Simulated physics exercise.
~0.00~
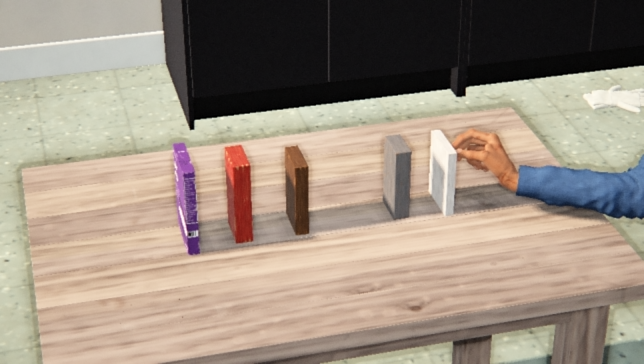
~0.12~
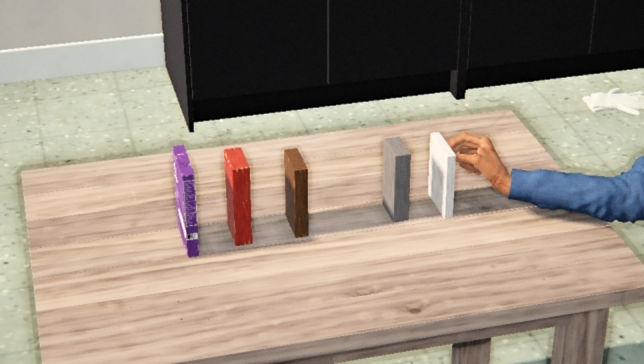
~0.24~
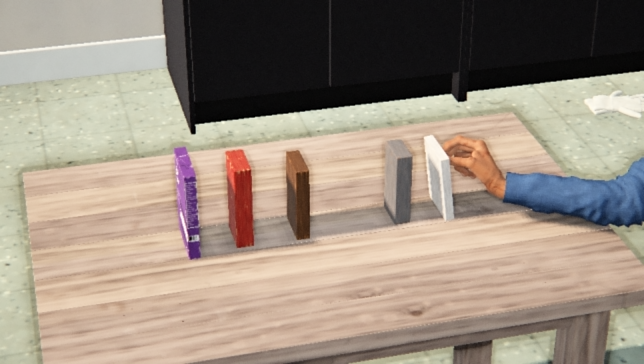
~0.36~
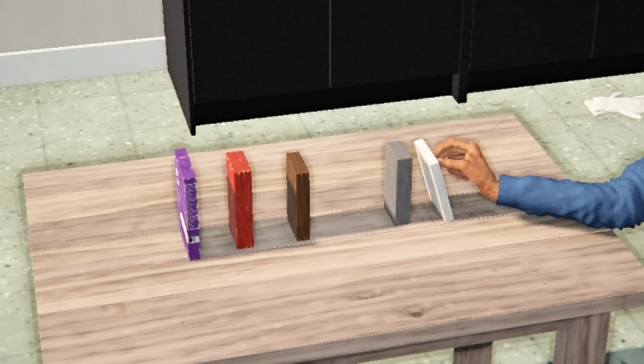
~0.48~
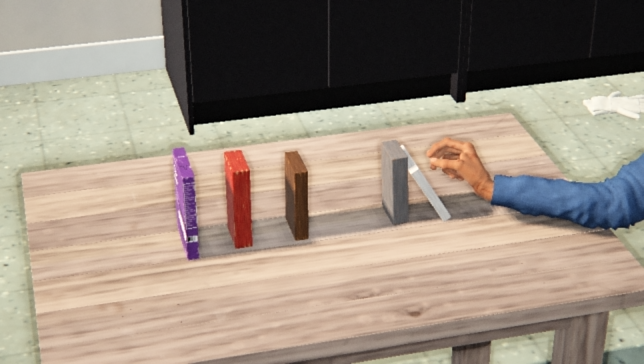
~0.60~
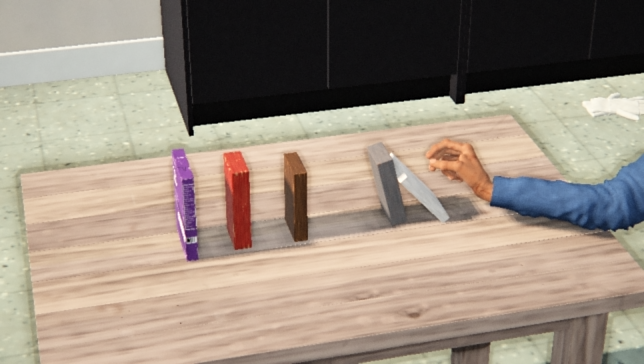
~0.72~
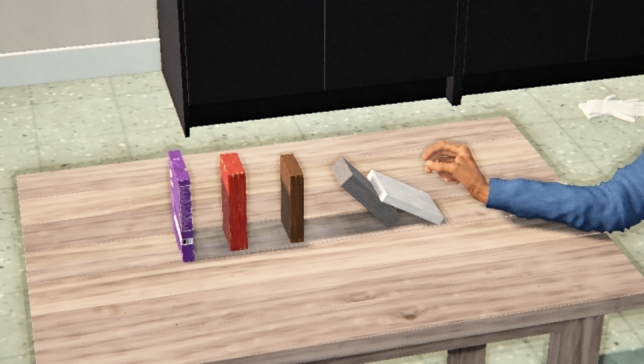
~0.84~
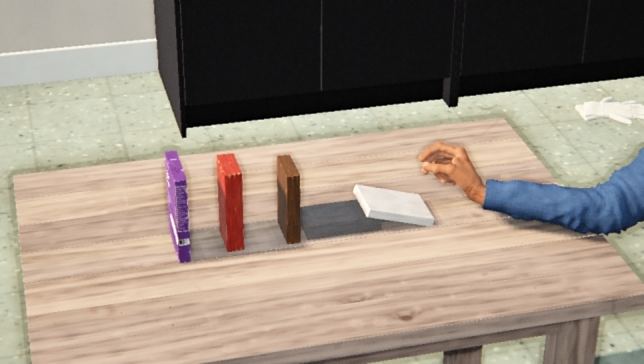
White block tipping left from a fingertip push and knocking over the grey block, with brown, red and purple pieces left standing.
